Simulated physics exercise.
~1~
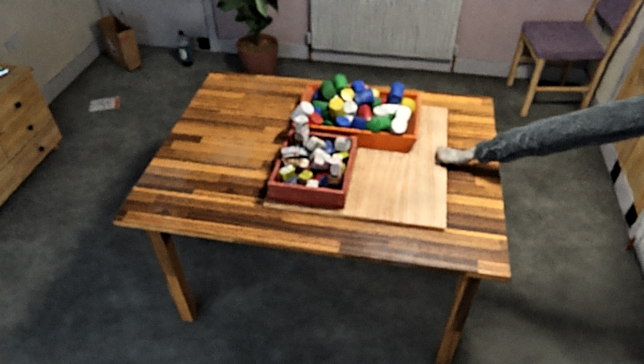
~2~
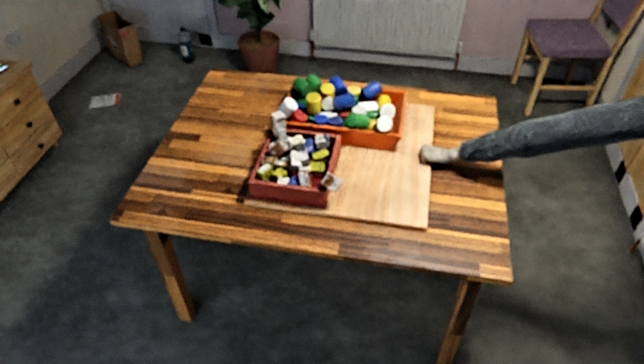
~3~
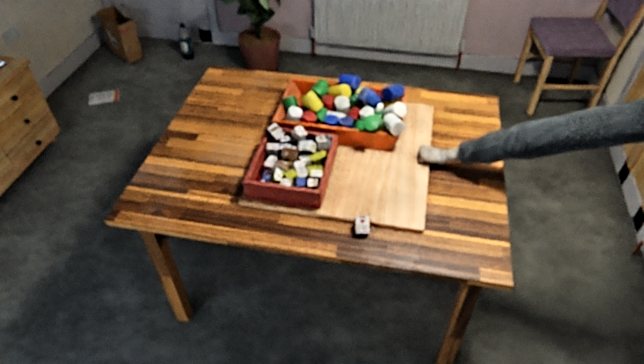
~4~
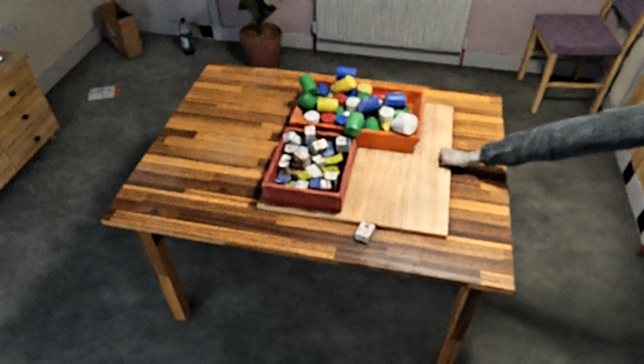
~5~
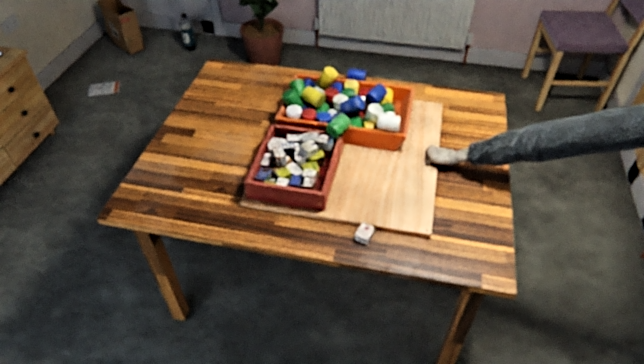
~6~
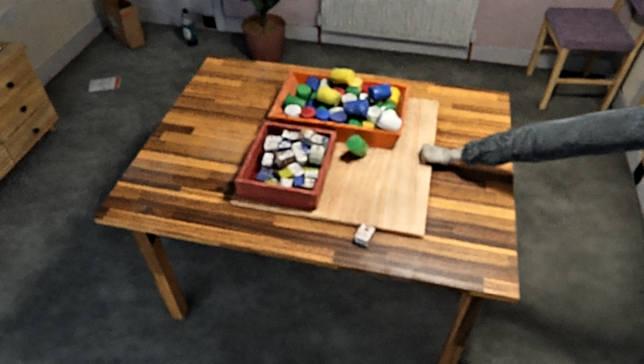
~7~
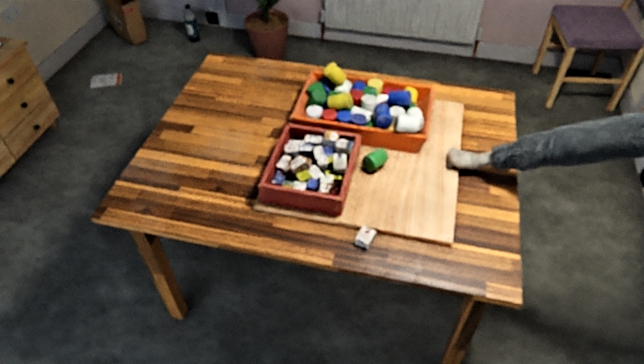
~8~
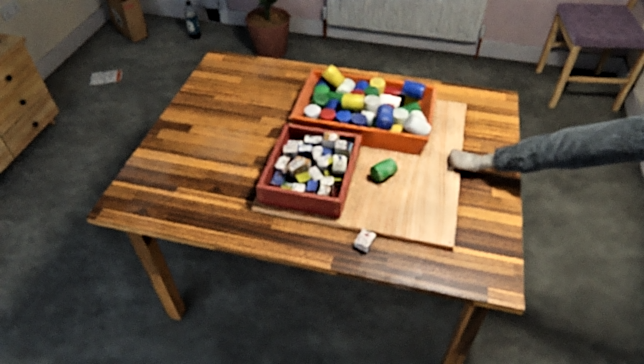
A hand slides the board left and right, and a few pieces leave the trays.
